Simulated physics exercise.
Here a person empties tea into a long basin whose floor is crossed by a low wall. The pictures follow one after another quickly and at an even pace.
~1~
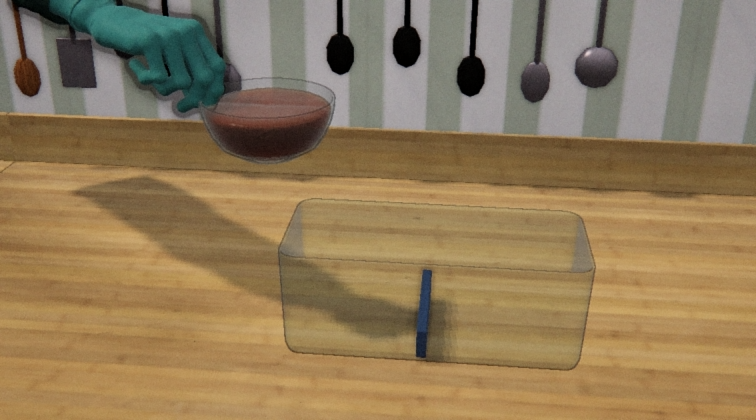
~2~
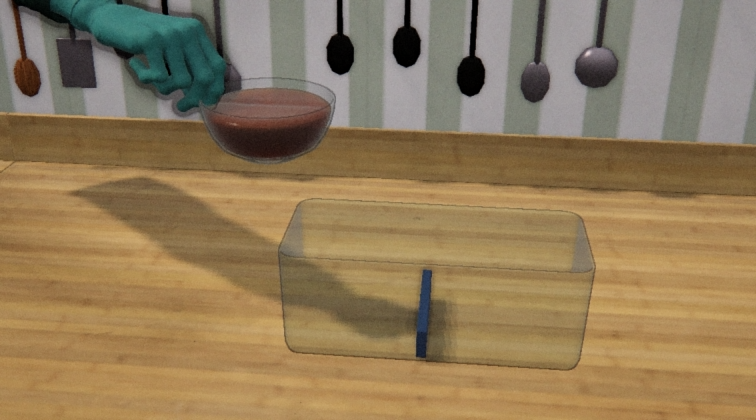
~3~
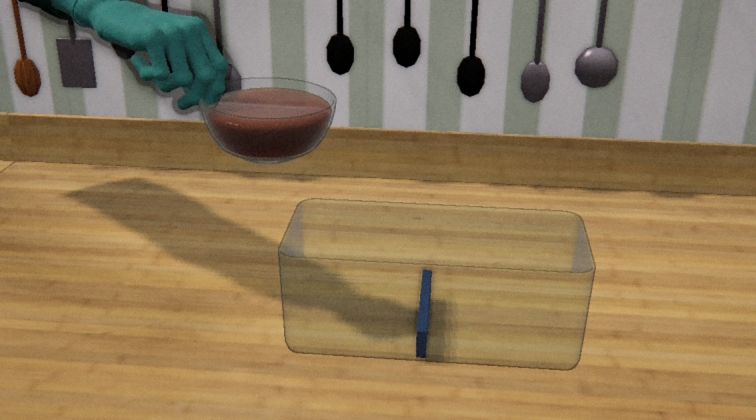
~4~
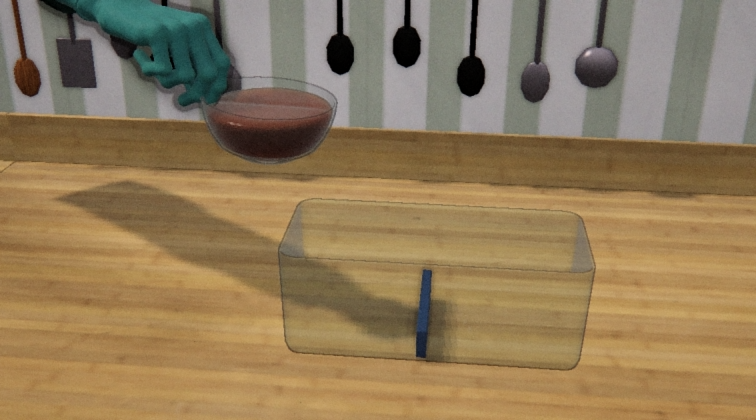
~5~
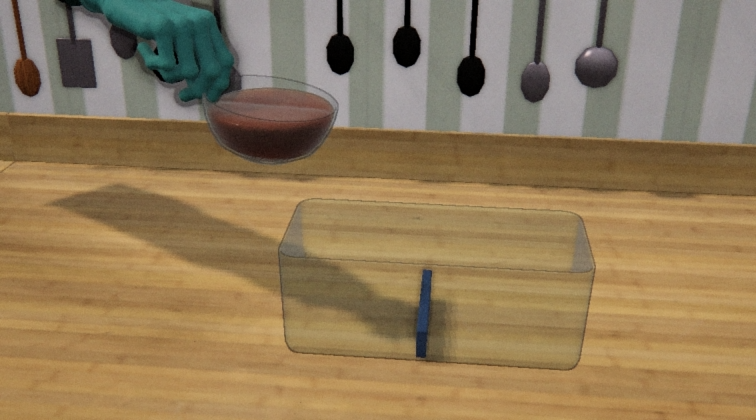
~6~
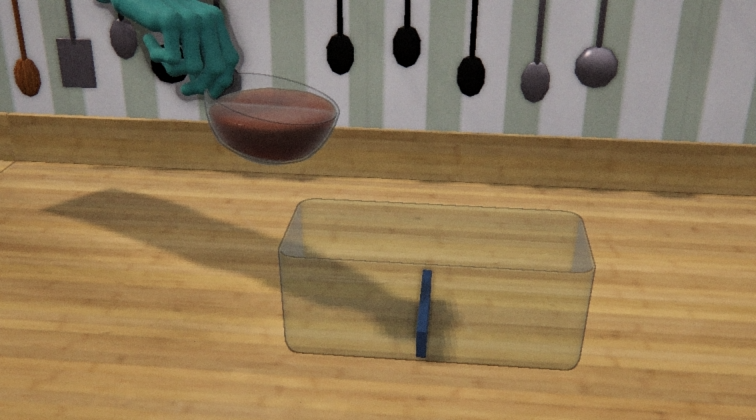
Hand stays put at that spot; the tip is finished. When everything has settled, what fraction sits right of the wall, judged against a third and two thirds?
It settles with less than one third on the right.
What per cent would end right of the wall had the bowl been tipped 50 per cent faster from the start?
Around 10 per cent ends up there.
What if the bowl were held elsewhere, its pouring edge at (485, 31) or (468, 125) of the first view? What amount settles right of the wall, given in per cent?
It comes out at around 85 percent and then around 95 percent.
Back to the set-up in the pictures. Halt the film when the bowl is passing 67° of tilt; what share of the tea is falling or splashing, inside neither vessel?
35 in a hundred.
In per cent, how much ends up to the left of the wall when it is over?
It works out to around 95 percent.
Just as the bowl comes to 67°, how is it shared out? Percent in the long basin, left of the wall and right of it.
Left side 30 in a hundred, right side 0 in a hundred.
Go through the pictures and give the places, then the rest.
It leans 0°; its right rim is at (334, 101); the tea meets the walls at (207, 102) and (332, 107); the long basin's rim runs from (289, 227) to (588, 242); the wall's top is at (425, 300), in the first picture.
It leans 1°; its right rim is at (334, 102); the tea meets the walls at (207, 102) and (332, 107), in the second picture.
It leans 2°; its right rim is at (334, 104); the tea meets the walls at (207, 101) and (332, 108), in the third picture.
It leans 5°; its right rim is at (335, 107); the tea meets the walls at (209, 100) and (334, 109), in the fourth picture.
It leans 8°; its right rim is at (337, 111); the tea meets the walls at (210, 101) and (334, 110), in the fifth picture.
It leans 12°; its right rim is at (338, 116); the tea meets the walls at (212, 102) and (337, 111), in the sixth picture.
A moment on, the bowl is tipped part way and 35 per cent is still to pour, 31 is left of the wall and 0 right of it.
Next, the bowl is tipped right over and 1 per cent is still to pour, 93 is left of the wall and 2 right of it.
Then the bowl is tipped right over and 0 per cent is still to pour, 95 is left of the wall and 5 right of it.
Later the bowl is tipped right over and 0 per cent is still to pour, 95 is left of the wall and 5 right of it.
At rest 95 per cent lies left of the wall, 5 right of it and 0 outside.
